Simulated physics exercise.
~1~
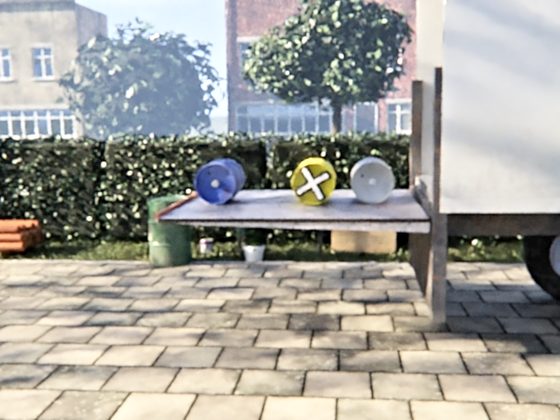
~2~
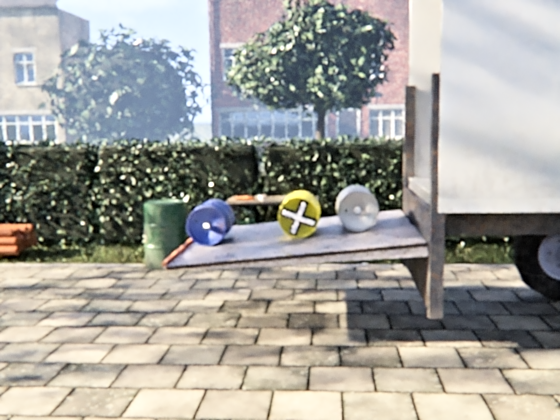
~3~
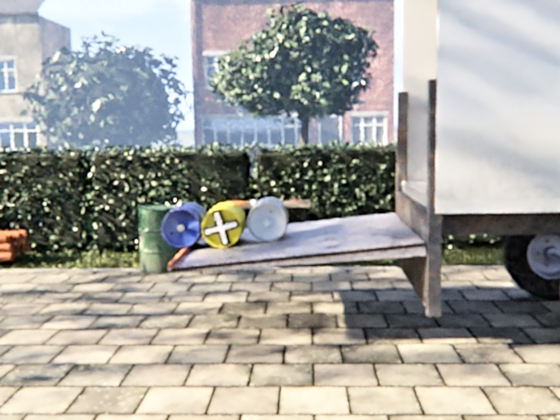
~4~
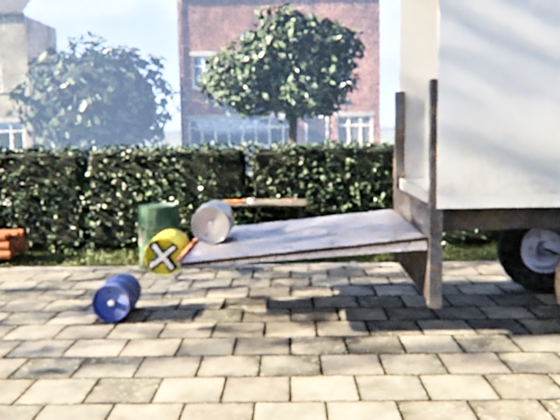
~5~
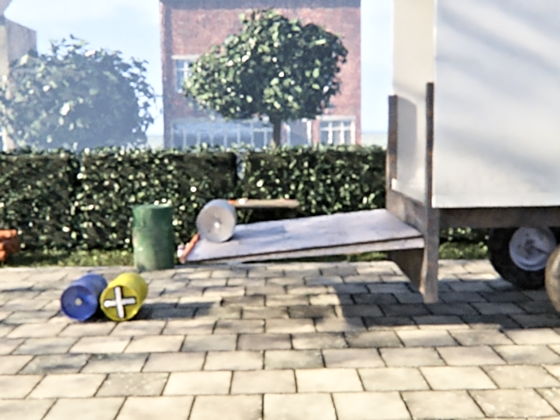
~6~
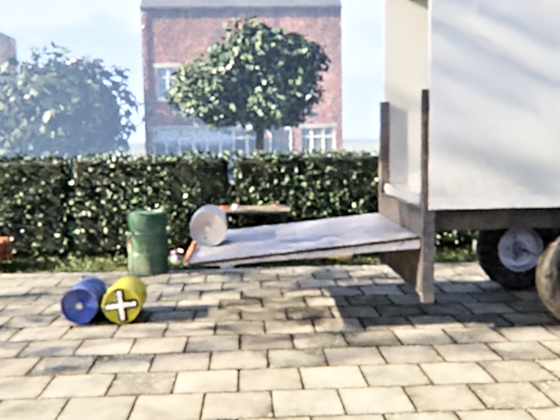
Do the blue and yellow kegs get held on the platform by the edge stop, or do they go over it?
Both go over the edge stop. The blue keg drops to the paving first, and the yellow one follows it.
